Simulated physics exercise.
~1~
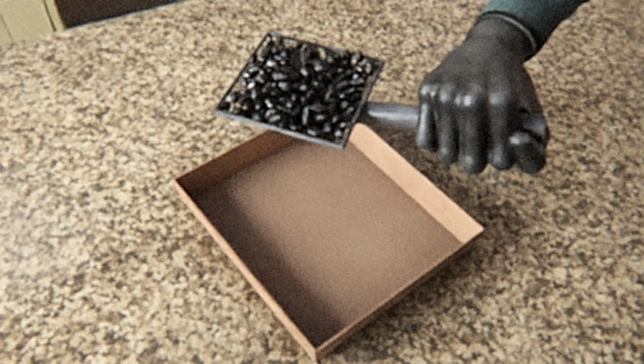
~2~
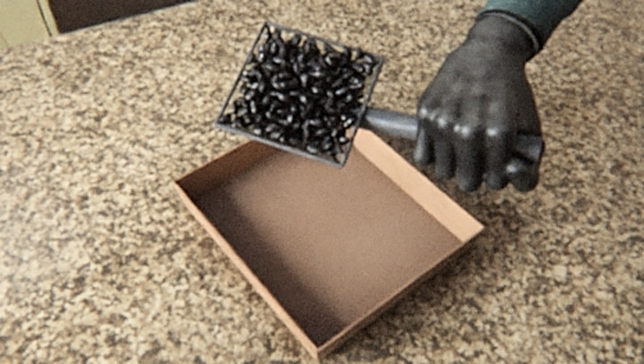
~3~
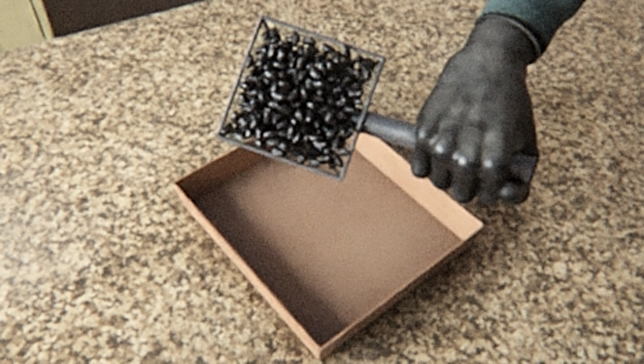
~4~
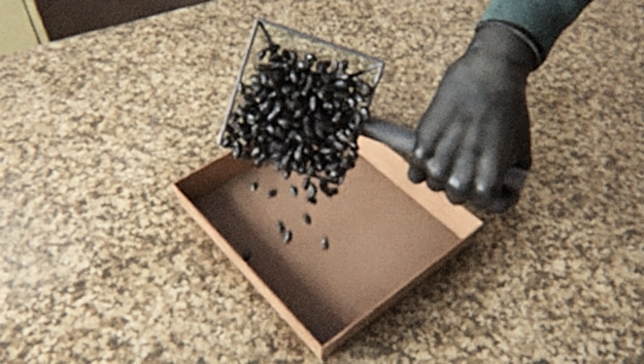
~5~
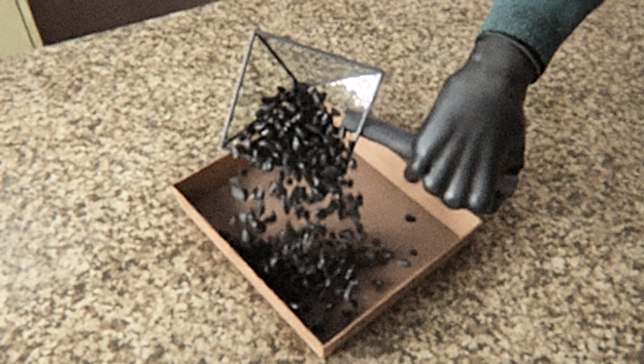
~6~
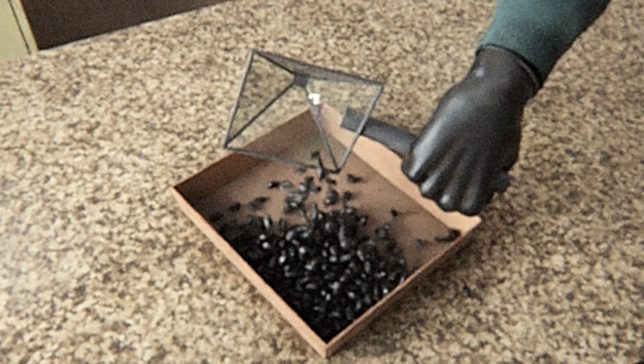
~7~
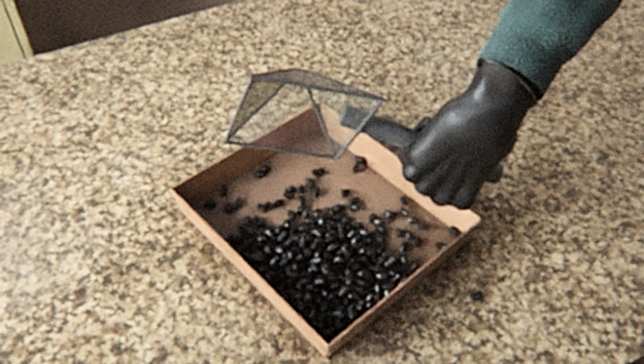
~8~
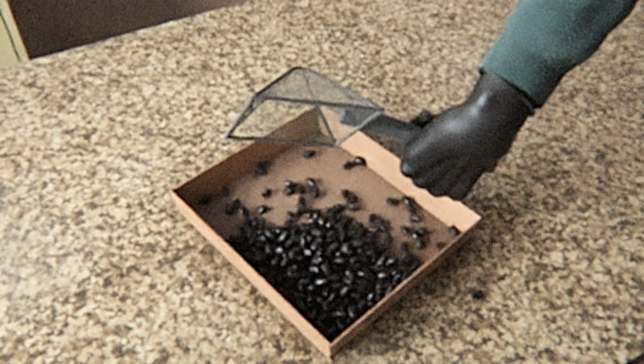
Black beans pouring from a clear-sided scoop tipped by a black-gloved hand, tumbling into a shallow brown tray and settling there.
